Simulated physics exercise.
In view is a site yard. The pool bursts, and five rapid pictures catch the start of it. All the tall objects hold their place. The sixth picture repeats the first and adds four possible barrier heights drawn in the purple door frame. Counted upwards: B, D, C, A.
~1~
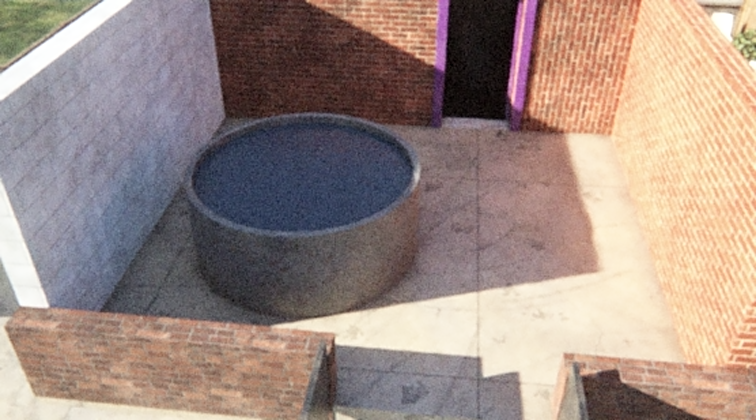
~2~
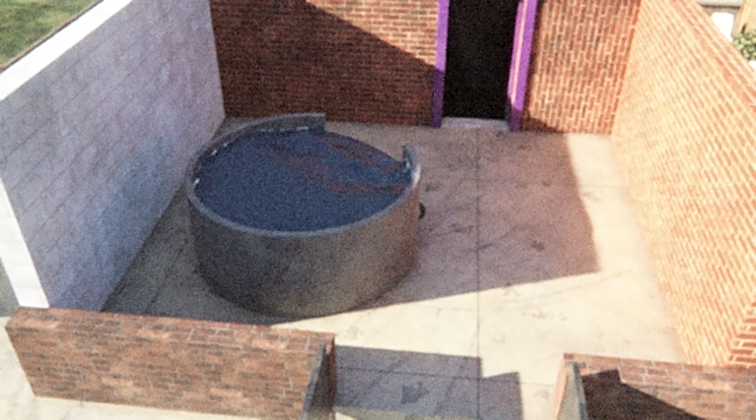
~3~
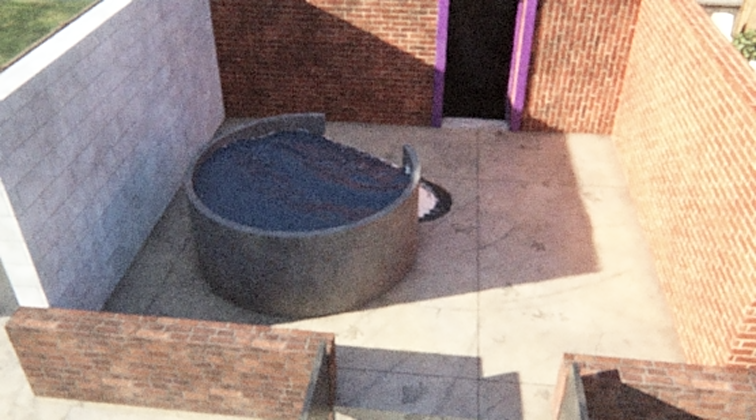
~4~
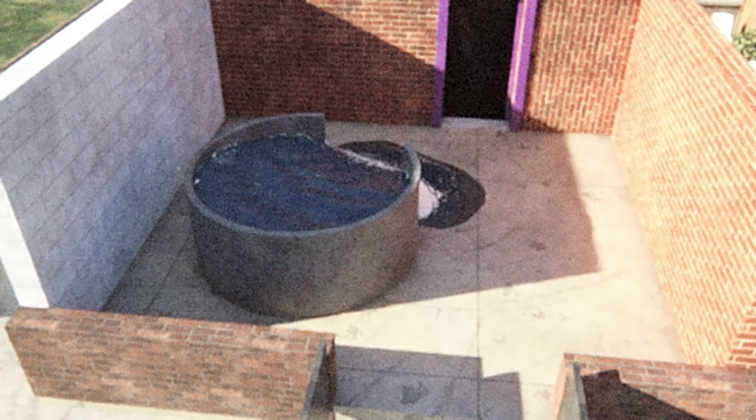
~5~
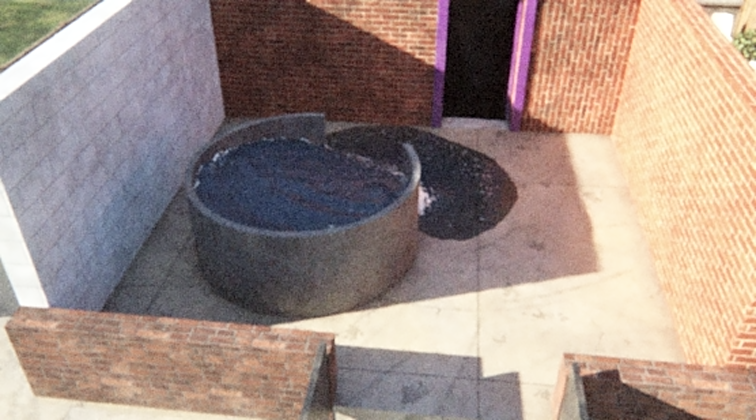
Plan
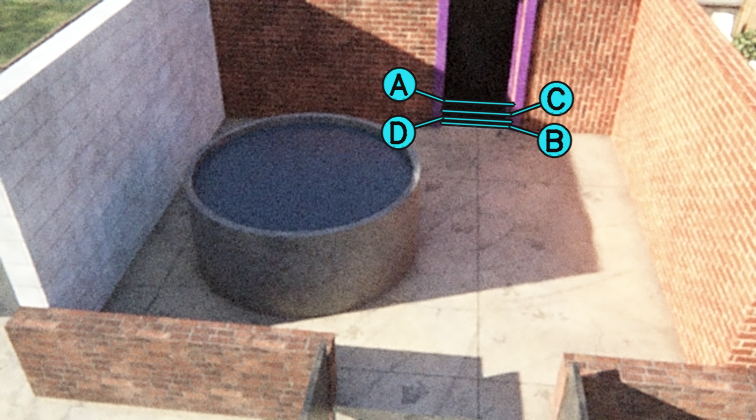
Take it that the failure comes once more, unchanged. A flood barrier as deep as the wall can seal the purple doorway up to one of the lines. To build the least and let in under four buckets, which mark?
Go for A.
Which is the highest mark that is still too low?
That is mark C.
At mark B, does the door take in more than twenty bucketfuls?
Yes.
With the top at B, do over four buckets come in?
Yes.
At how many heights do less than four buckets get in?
One.
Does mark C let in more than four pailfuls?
Yes.
In cyan, A at (478, 102); B at (476, 124); C at (477, 112); D at (476, 120); from the bottom up B, D, C, A.
If A is chosen, a splash gets over, under a bucket.
If B is chosen, dozens of bucketfuls pour in.
If C is chosen, about 8 bucketfuls get in.
If D is chosen, dozens of bucketfuls pour in.
